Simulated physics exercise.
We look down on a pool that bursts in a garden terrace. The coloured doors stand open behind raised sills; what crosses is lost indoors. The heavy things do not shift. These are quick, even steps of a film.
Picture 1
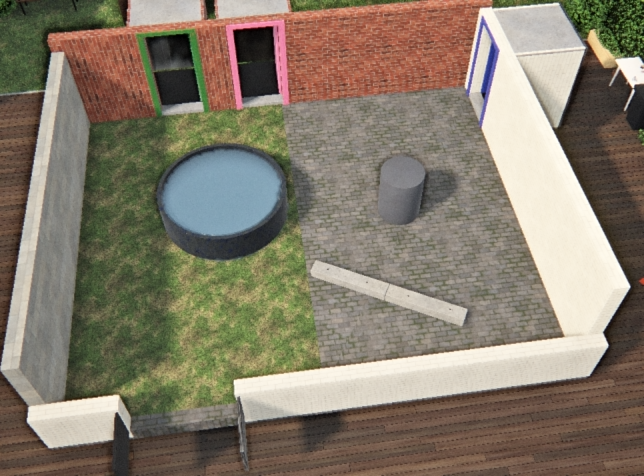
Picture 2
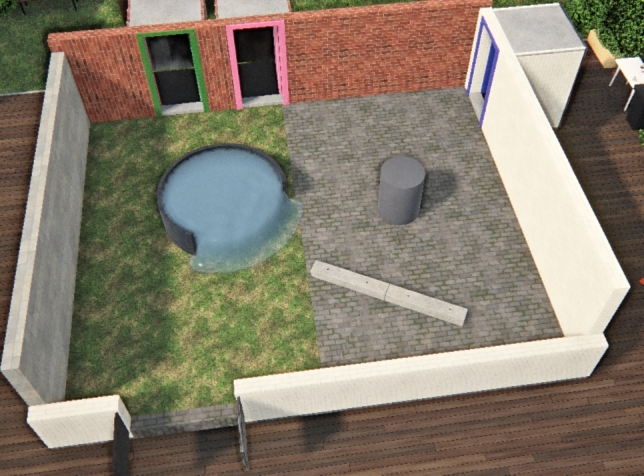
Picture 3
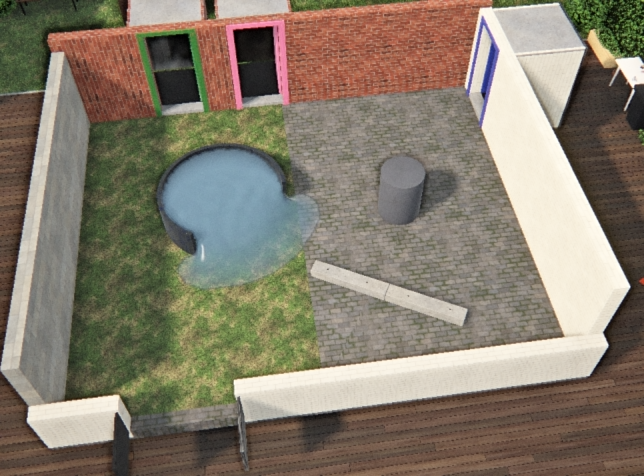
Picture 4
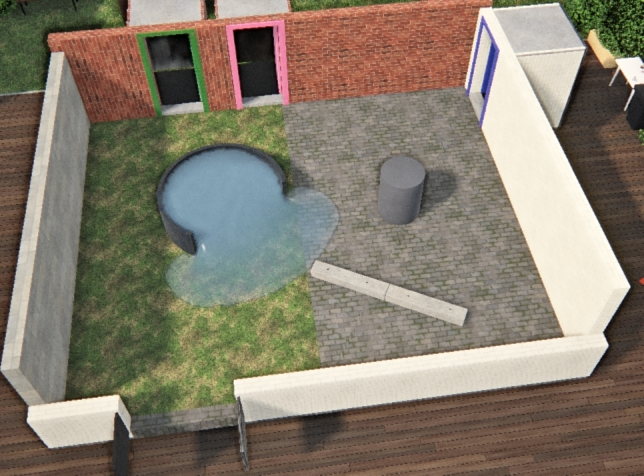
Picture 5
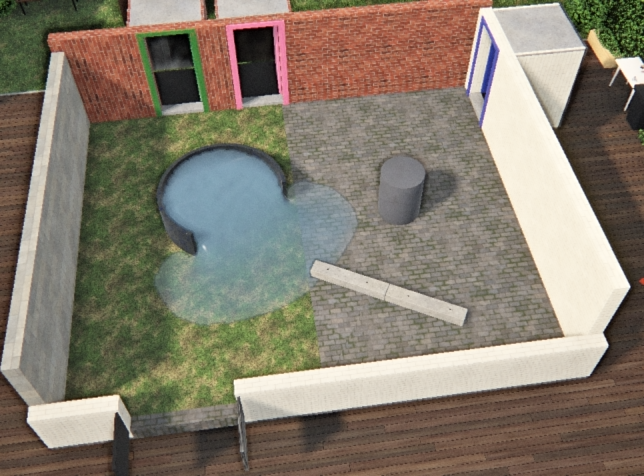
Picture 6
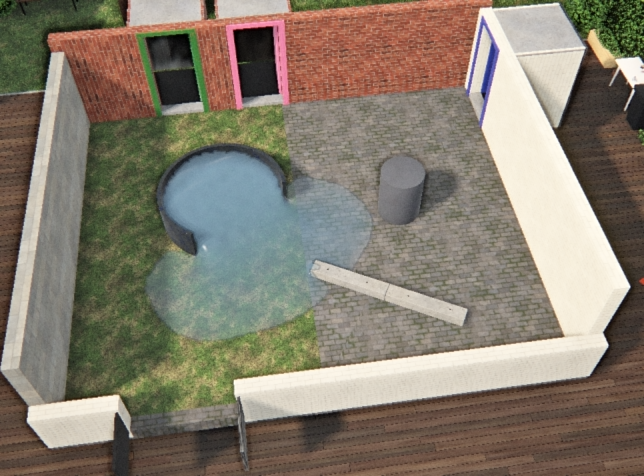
Water bursts from the front right side of a round, dark-rimmed pool on the grassy left half of a walled garden terrace, seen from high above by a still camera. Green-framed and pink-framed doorways stand in the red brick back wall, a blue one at right, with a grey cylinder and pale beam on the paving. The water fans forward over the grass and rightward onto the paving, reaching the beam's near end as it thins.
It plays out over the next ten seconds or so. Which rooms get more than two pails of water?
The pink door stays under that; the green door stays under that; the blue door stays under that.
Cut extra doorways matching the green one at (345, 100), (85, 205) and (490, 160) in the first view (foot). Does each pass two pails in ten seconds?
One after the other: Stays under, keeps below it, holds.
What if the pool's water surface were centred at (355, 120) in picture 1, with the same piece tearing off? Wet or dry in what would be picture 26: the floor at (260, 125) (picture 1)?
There: Dry.
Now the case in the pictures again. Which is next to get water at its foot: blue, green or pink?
The blue-painted one.
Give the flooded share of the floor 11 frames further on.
I make it 40 per cent.
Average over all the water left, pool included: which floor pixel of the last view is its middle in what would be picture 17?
At about (283, 268).
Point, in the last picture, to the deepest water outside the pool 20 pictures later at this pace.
Close to (566, 359).
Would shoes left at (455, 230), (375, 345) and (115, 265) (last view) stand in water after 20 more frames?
One after the other: Awash, wet, free of water.
A moment on, water covers 25 % of the floor; the pink door not reached, the green door not reached, the blue door not reached.
Next, water covers 40 % of the floor; the pink door not reached, the green door not reached, the blue door not reached.
Then, water covers 50 % of the floor; the pink door not reached, the green door not reached, the blue door not reached.
Later, water covers 55 % of the floor; the pink door not reached, the green door not reached, the blue door wet at the sill, nothing in.
In the end, water covers 80 % of the floor; the pink door not reached, the green door not reached, the blue door wet at the sill, nothing in.
